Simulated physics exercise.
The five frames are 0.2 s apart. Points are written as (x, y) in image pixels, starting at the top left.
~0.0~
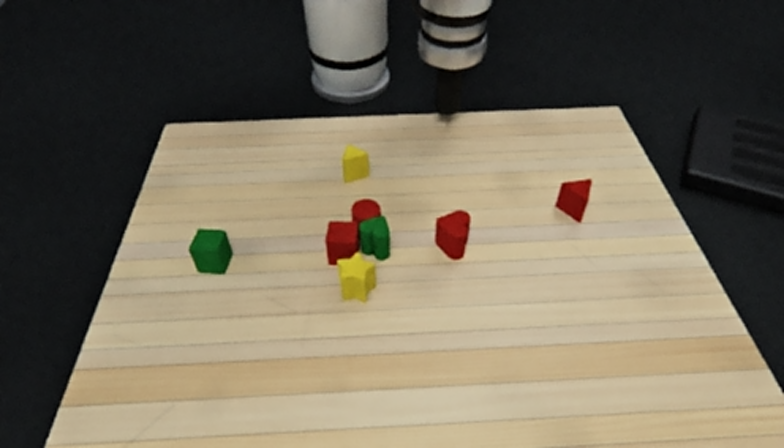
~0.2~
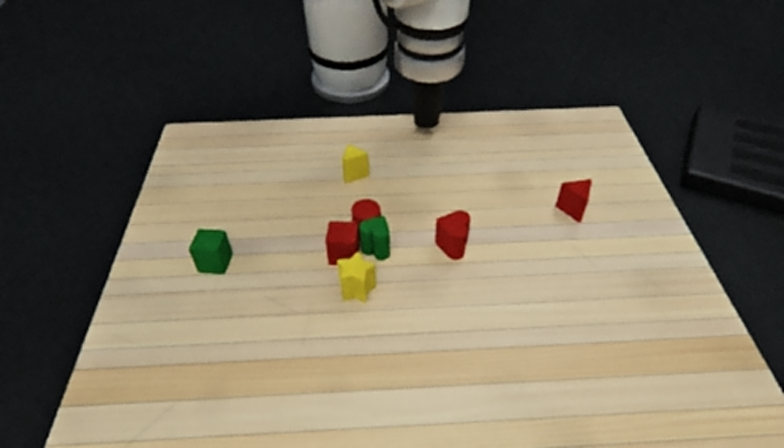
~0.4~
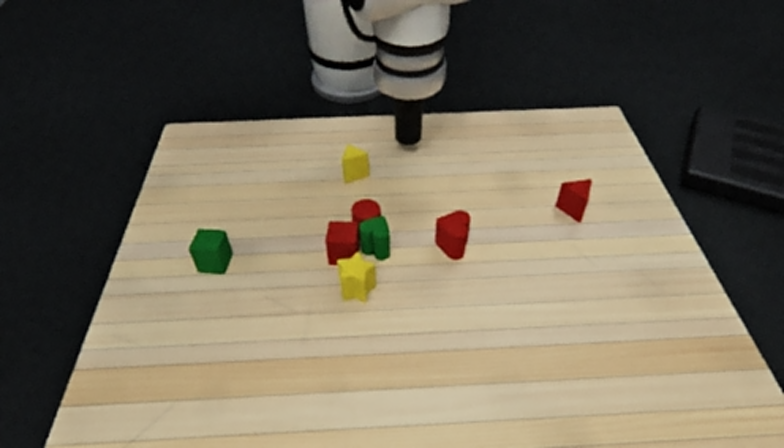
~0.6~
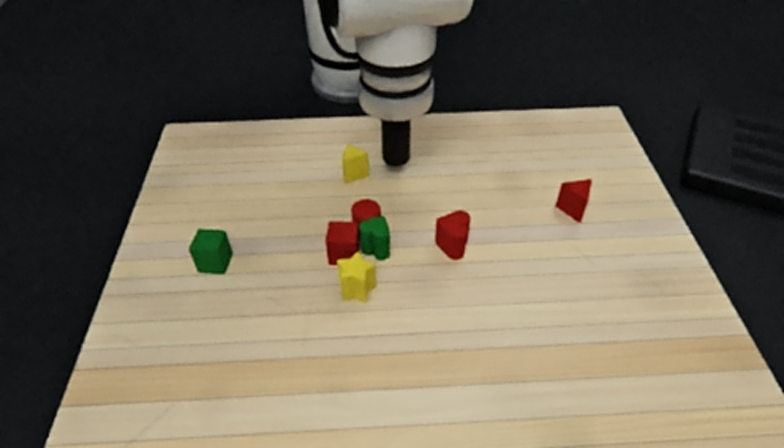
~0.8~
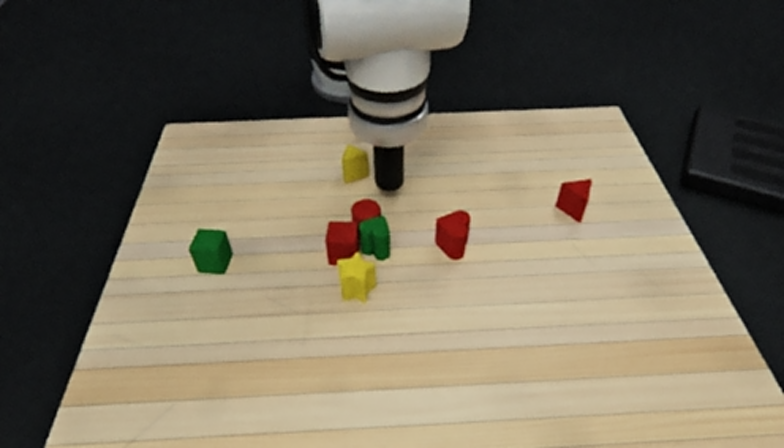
A white robot arm with a black tip moved left and forward over a wooden board, passing beside a yellow triangular block and nearing a cluster of red, green and yellow blocks, which all stayed still.
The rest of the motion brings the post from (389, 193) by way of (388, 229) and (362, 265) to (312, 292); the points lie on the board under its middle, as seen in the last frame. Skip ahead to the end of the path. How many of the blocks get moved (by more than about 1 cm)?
I think three or more will be displaced.
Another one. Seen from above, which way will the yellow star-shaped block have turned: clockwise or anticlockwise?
Viewed from above, counterclockwise.
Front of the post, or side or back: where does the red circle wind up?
Gone from the front.
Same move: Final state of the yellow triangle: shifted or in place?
It sits in its place.
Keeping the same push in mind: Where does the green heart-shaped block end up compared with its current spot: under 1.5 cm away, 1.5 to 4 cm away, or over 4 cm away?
Its final spot will lie more than 4 cm from the current one.
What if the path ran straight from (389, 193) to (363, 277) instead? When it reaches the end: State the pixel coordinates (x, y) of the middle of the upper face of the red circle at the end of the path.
Pixel (333, 269).
The first path, step by step. One third of the way, post (388, 218); red square (335, 235); red circle (359, 215); green heart-shaped block (375, 231), turned 25° anticlockwise.
Two thirds of the way, post (360, 255); red square (305, 241), turned 55° anticlockwise; yellow star-shaped block (343, 288), turned 40° anticlockwise; red circle (335, 228); green heart-shaped block (351, 265), turned 60° anticlockwise.
At the end, post (310, 281); red square (303, 242), turned 45° anticlockwise; yellow triangle still; yellow star-shaped block (334, 313), turned 95° anticlockwise; red circle (334, 228); green heart-shaped block (314, 295), turned 115° anticlockwise.
